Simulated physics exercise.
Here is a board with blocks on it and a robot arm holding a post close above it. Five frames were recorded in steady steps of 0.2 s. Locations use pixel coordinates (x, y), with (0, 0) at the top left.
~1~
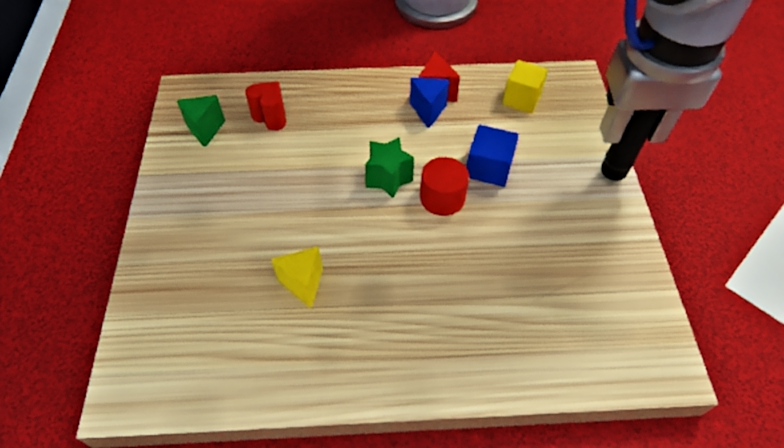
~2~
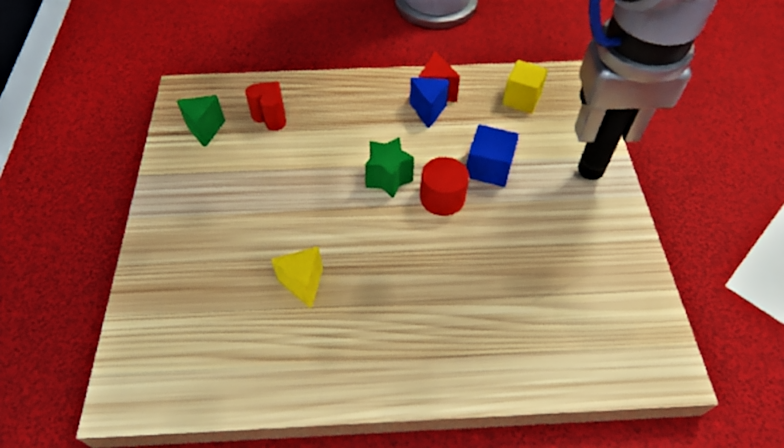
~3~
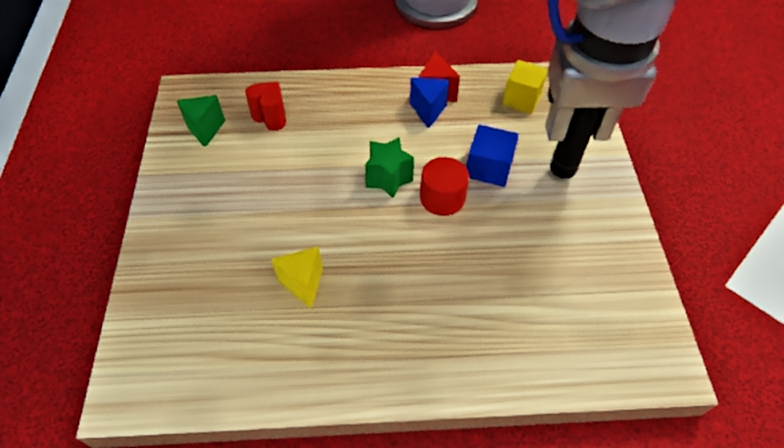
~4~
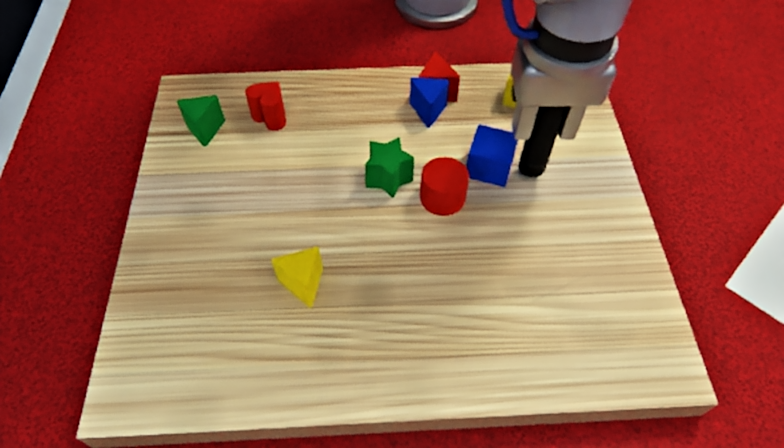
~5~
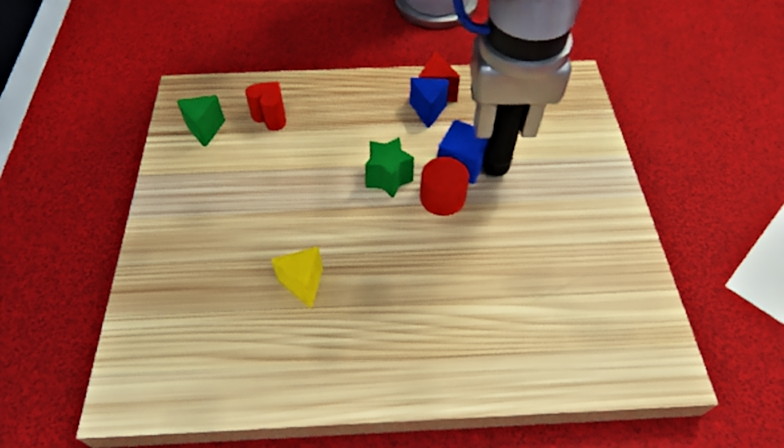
On a wooden board, a robot arm moves left and pushes a blue cube left.
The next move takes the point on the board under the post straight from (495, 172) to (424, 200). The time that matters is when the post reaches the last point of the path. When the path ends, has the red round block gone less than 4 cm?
Answer: No.
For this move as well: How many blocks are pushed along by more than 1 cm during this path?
Two blocks move more than 1 cm.
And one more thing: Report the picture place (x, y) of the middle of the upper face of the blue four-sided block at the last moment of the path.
Final place: (447, 135).
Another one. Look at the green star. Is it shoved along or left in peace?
It will remain on its spot.
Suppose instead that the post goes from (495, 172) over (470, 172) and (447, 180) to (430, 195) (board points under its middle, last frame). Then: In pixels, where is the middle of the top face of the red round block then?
I think it will end close to (426, 202).
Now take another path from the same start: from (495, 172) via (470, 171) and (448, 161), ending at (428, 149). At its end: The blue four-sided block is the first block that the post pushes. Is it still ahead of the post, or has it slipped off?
By the time the path ends, the blue four-sided block is still sitting right in front of the post.
On the path given first. Halfway along, post at (461, 180); red round block at (433, 179); blue four-sided block at (448, 135), turned 20° clockwise.
At the end, post at (425, 195); green star still; red round block at (398, 198); blue four-sided block at (447, 135), turned 25° clockwise.
